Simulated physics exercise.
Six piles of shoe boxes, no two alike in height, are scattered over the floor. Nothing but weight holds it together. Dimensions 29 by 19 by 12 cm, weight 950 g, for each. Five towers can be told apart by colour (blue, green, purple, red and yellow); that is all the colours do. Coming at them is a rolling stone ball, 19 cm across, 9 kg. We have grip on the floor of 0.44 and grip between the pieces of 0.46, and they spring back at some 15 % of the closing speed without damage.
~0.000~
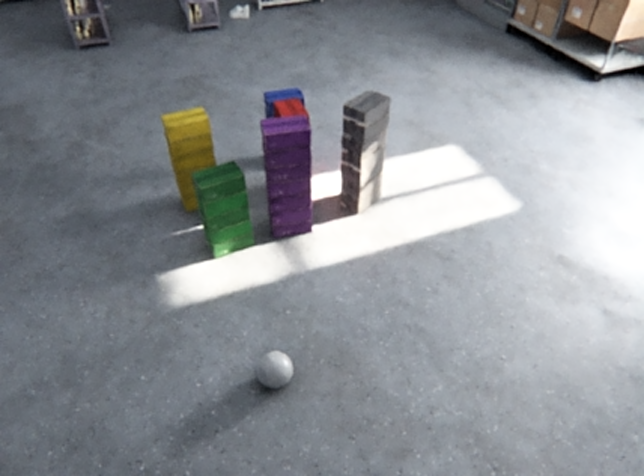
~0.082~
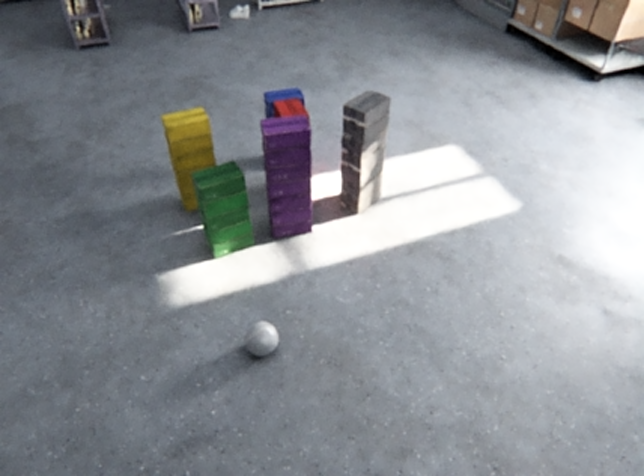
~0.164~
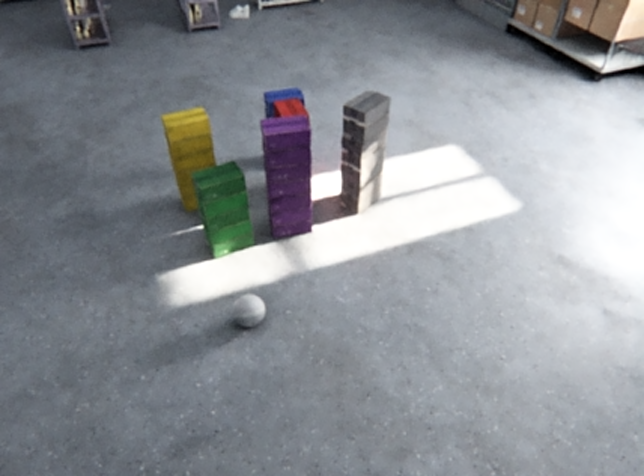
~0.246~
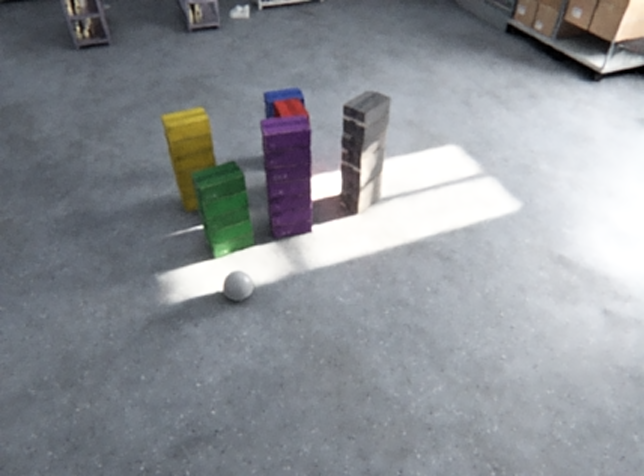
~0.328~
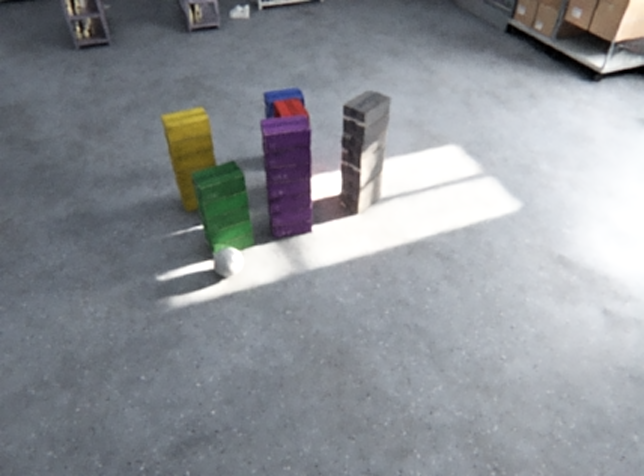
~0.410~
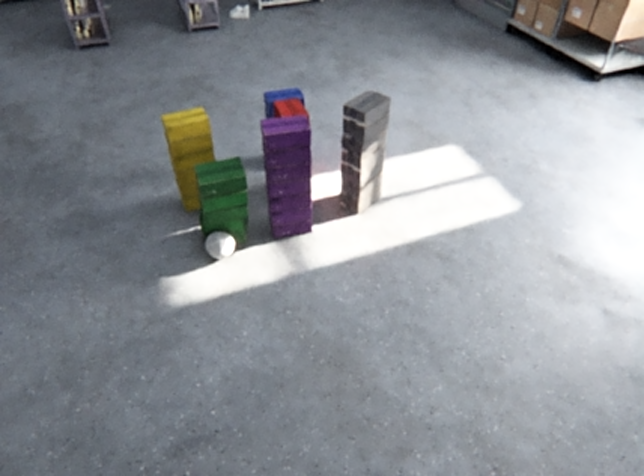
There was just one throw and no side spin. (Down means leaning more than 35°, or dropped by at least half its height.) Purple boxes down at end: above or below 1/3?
Below.
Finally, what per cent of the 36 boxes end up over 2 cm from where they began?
I count 30 % as shifted.
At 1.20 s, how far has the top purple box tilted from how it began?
Near 0 degrees from where it started.
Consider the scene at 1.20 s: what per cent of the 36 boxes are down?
20 per cent.
After 0.54 s, ball still moving; none of the 7 purple boxes down (0 of 36 in all colours); top purple box unmoved; top green box leaning 28°.
After 0.72 s, ball still moving; none of the 7 purple boxes down (3 of 36 in all colours); top purple box unmoved; top green box leaning 67°, 26 cm lower.
After 0.96 s, ball still moving; none of the 7 purple boxes down (3 of 36 in all colours); top purple box unmoved; top green box upside down.
After 1.20 s, ball still moving; none of the 7 purple boxes down (7 of 36 in all colours); top purple box unmoved; top green box upside down.
At rest (1.9 s), ball rolling away; none of the 7 purple boxes down (7 of 36 in all colours); top purple box unmoved; top green box upside down. That is 0 per cent. As the last picture would show them, middles, top purple box near (286, 133), top green box near (276, 280).
